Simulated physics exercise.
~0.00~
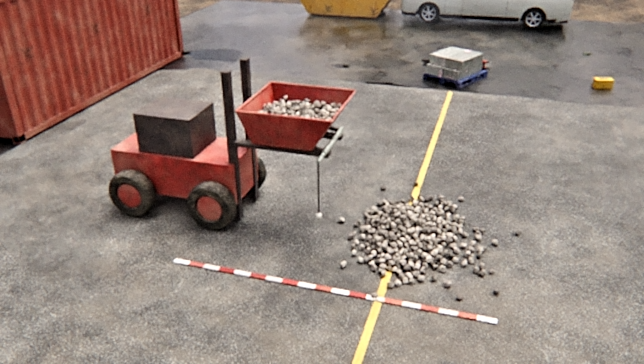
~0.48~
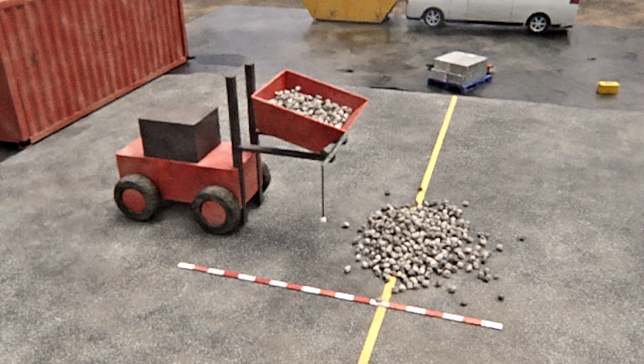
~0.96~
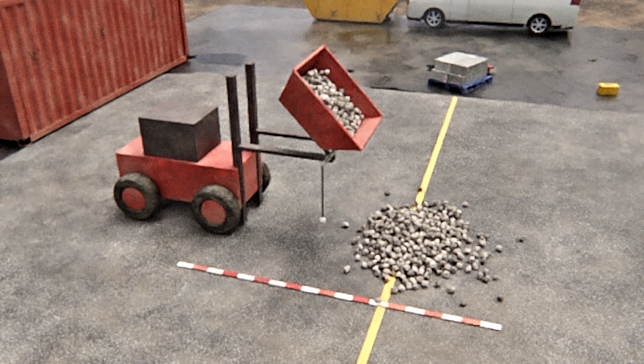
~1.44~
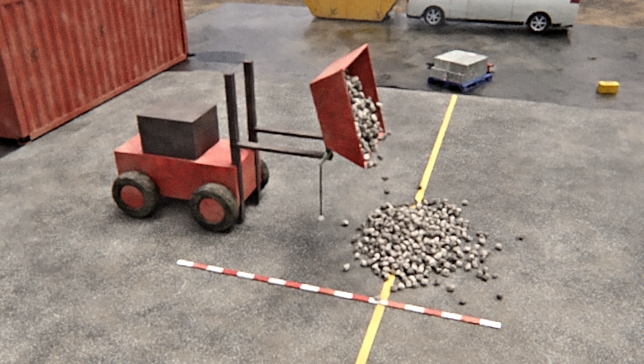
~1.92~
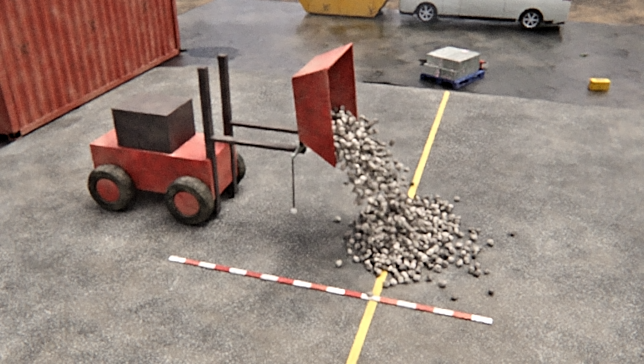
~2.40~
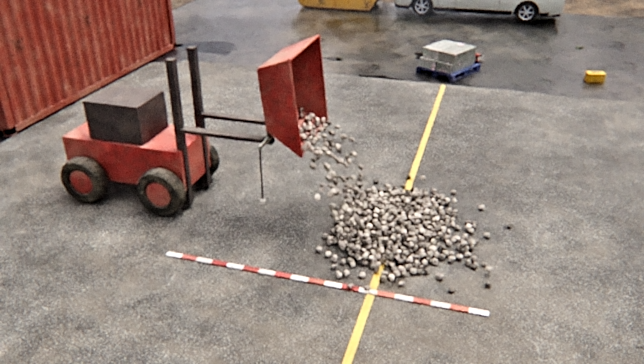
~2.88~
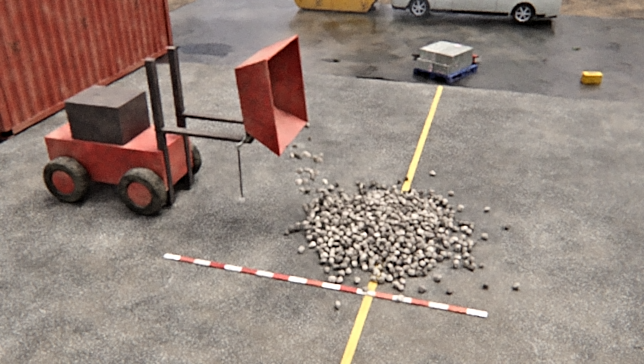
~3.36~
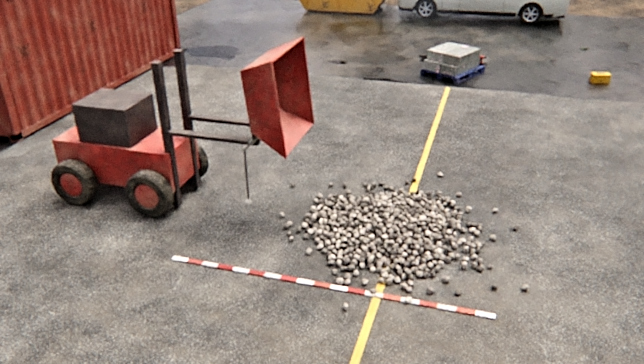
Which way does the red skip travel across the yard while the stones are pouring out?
It moves to the left, carried along as the truck backs away from the heap.
